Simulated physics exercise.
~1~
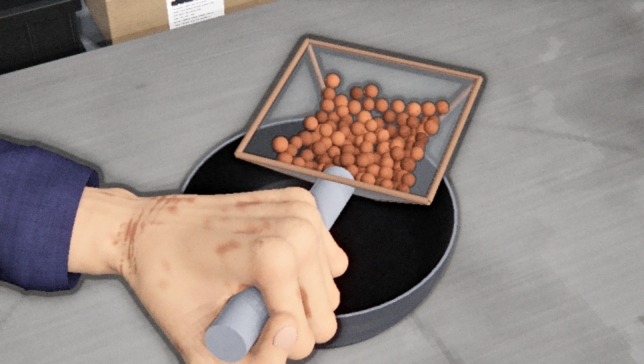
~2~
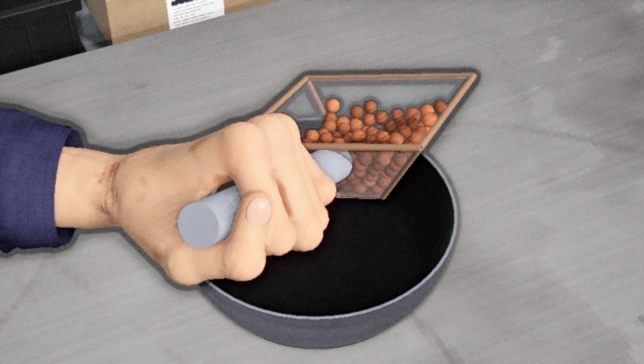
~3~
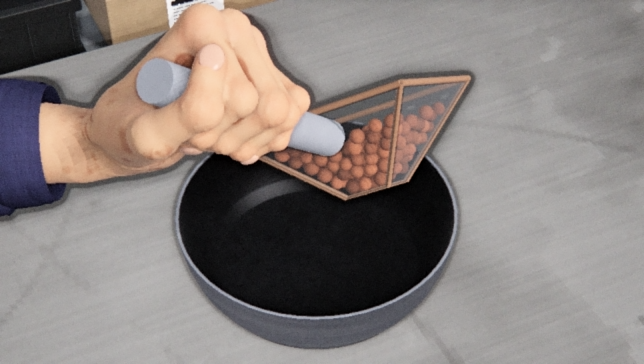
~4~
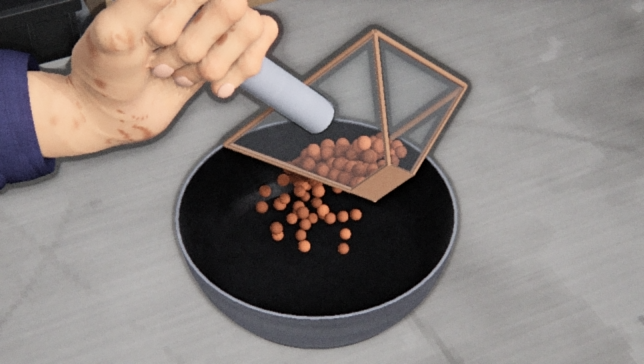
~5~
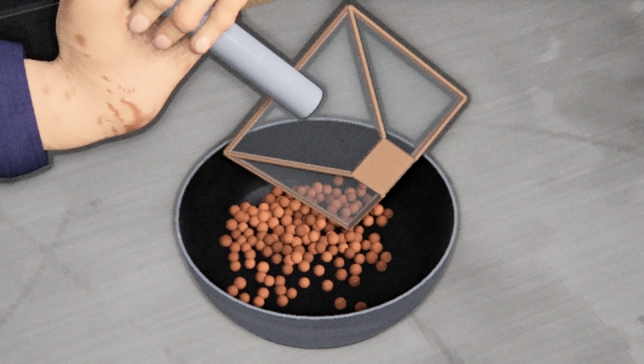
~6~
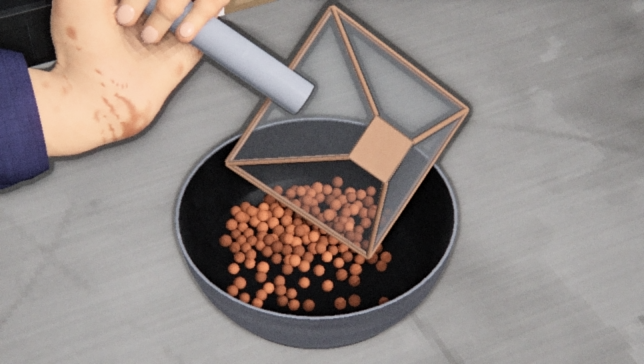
The footage shows a hand in a dark blue sleeve gripping the grey handle of a clear, copper-edged scoop and tilting it steadily over a dark pan, so the orange-brown pellets spill out and come to rest in the pan beneath the emptied, overturned scoop.
